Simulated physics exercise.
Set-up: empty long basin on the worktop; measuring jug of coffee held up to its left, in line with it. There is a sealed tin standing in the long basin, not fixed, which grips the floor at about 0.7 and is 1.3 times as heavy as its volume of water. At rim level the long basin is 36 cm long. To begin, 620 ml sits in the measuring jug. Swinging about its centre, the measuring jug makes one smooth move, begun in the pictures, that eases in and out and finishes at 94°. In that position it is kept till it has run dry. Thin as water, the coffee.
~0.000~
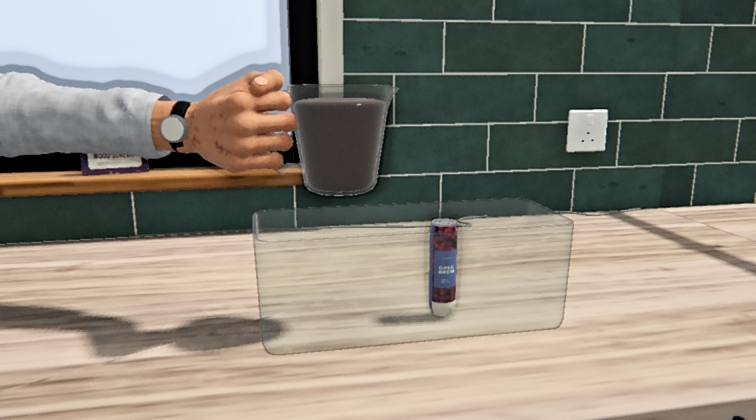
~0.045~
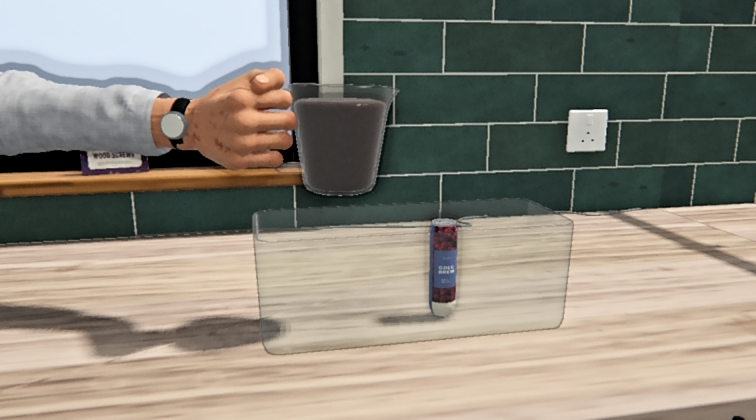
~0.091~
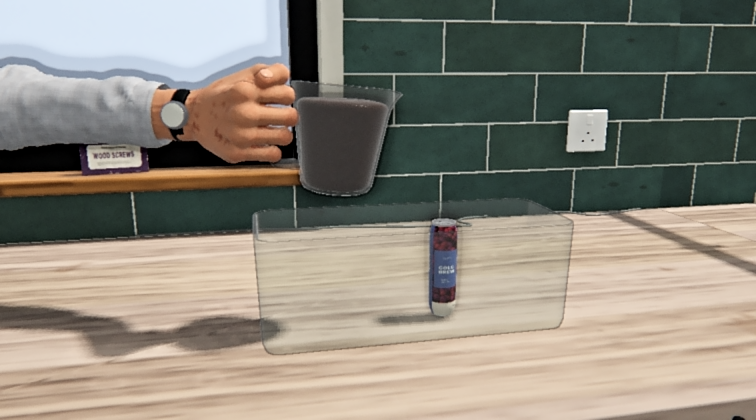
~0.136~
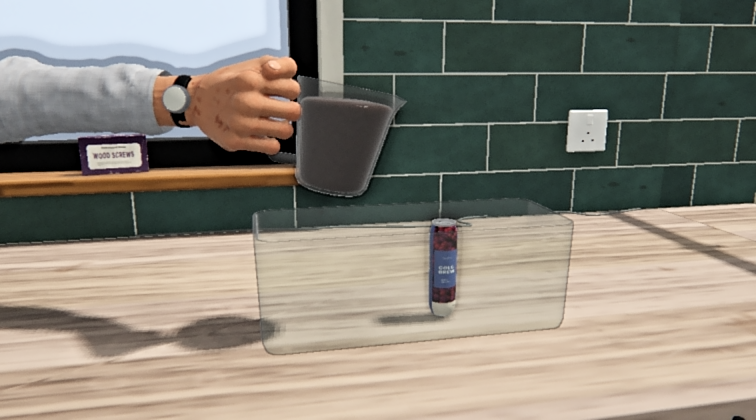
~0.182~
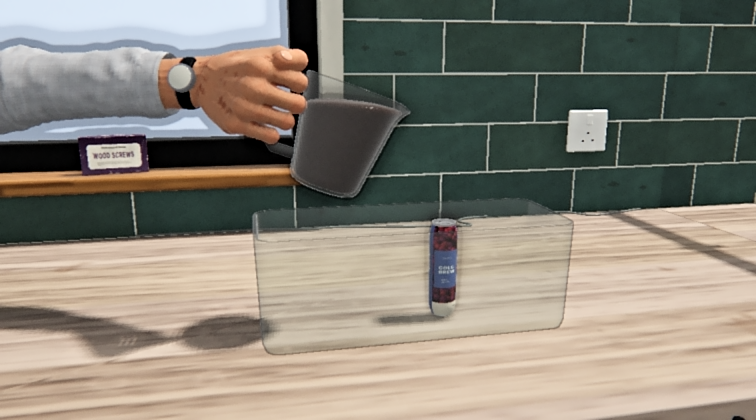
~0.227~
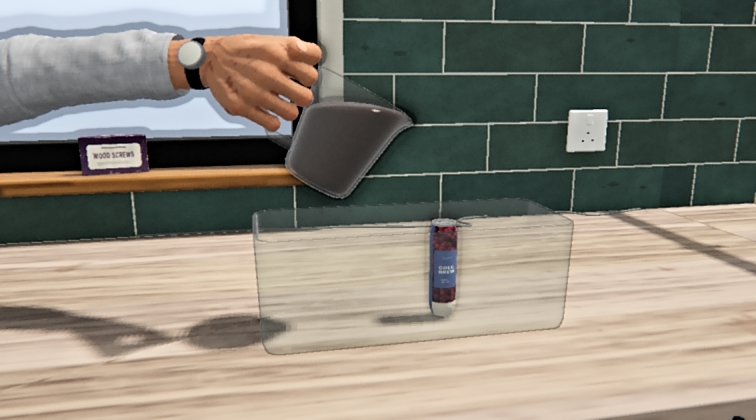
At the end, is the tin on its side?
It tilts over.
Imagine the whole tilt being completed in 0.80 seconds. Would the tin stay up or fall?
The tin tips over.
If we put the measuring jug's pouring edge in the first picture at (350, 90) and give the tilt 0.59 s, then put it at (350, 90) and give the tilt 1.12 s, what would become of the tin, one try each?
First it remains upright; then it keeps standing.
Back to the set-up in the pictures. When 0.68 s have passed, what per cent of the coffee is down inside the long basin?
Some 72 per cent.
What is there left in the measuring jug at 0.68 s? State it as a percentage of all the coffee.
18 in a hundred, give or take.
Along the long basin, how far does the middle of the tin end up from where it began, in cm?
Net tin displacement: Roughly 7.5 cm.
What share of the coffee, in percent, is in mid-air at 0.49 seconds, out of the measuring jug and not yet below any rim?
Estimate: About 20 % of all of it.
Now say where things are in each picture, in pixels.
In the first frame, it leans 0°; its right rim is at (397, 87); the coffee meets the walls at (292, 103) and (384, 101); the long basin's rim runs from (255, 227) to (549, 212); the tin's top is at (444, 226).
In the second frame, it leans 1°; its right rim is at (398, 89); the coffee meets the walls at (294, 102) and (384, 102).
In the third frame, it leans 5°; its right rim is at (401, 93); the coffee meets the walls at (296, 100) and (386, 104).
In the fourth frame, it leans 12°; its right rim is at (406, 100); the coffee meets the walls at (300, 100) and (392, 107).
In the fifth frame, it leans 20°; its right rim is at (410, 111); the coffee meets the walls at (304, 103) and (399, 109).
In the sixth frame, it leans 30°; its right rim is at (413, 123); the coffee meets the walls at (304, 112) and (408, 117).
By 0.49 s the tilt is 87° and 56 per cent is still to pour; the tin stands where it began.
By 0.68 s the tilt is 94° and 18 per cent is still to pour; the tin stands where it began.
By 0.87 s the tilt is 94° and 4 per cent is still to pour; the tin leans 48°.
By 1.09 s the tilt is 94° and 1 per cent is still to pour; the tin lies on its side.
At rest the tin lies on its side.
